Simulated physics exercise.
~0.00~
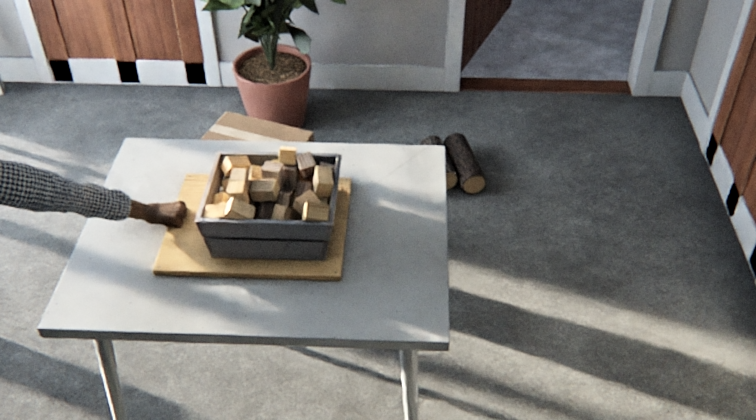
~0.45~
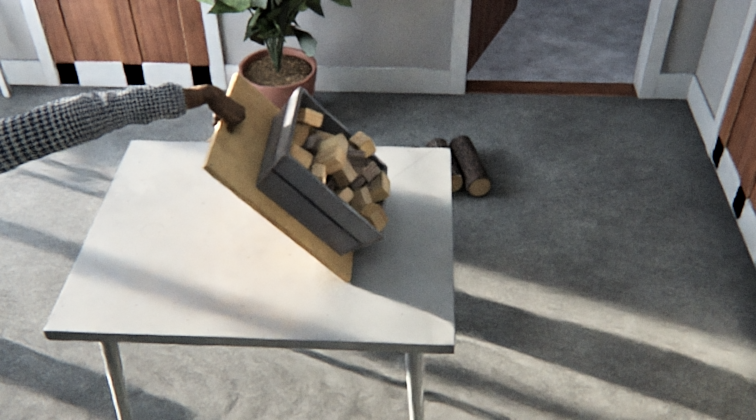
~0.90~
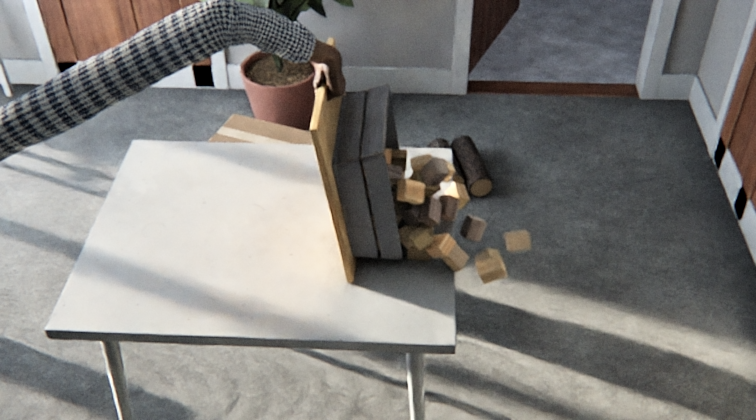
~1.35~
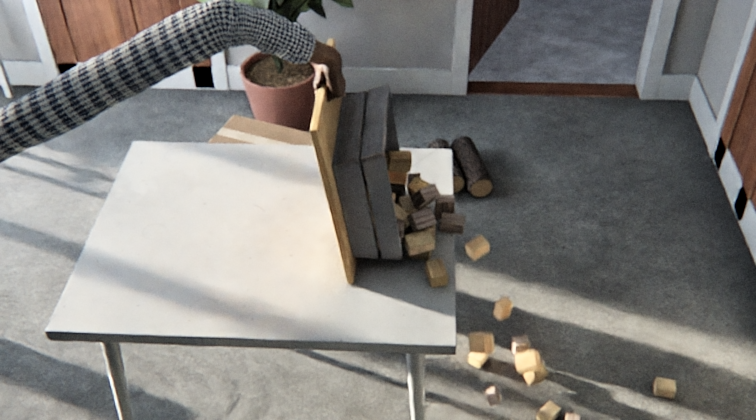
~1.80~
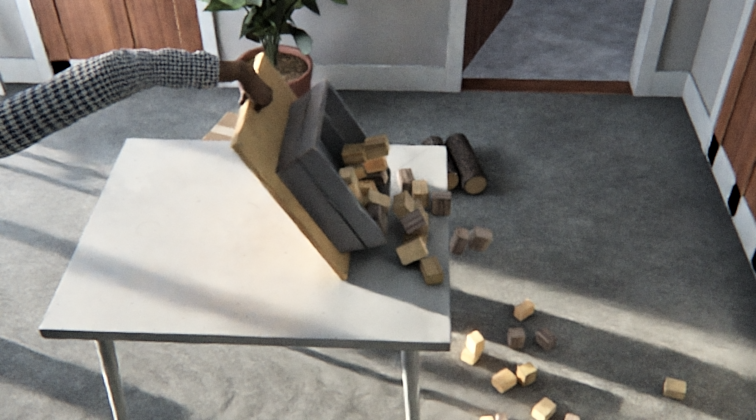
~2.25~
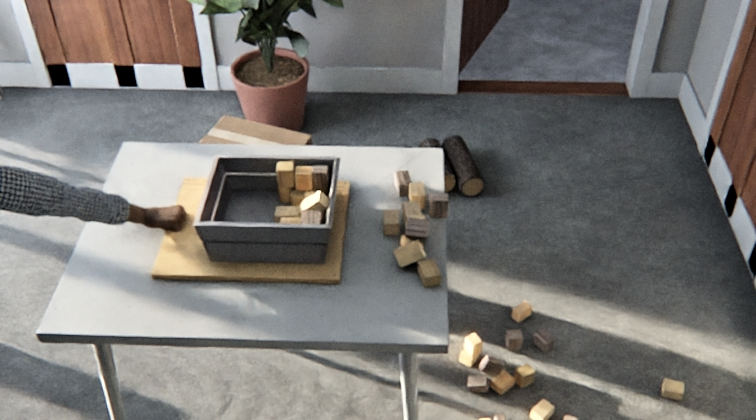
We see a hand tip a board holding a grey container of wooden offcuts to the right until blocks spill onto the table and floor, then lower it flat again, leaving a few pieces inside, a cluster on the table's right side and others scattered across the floor.
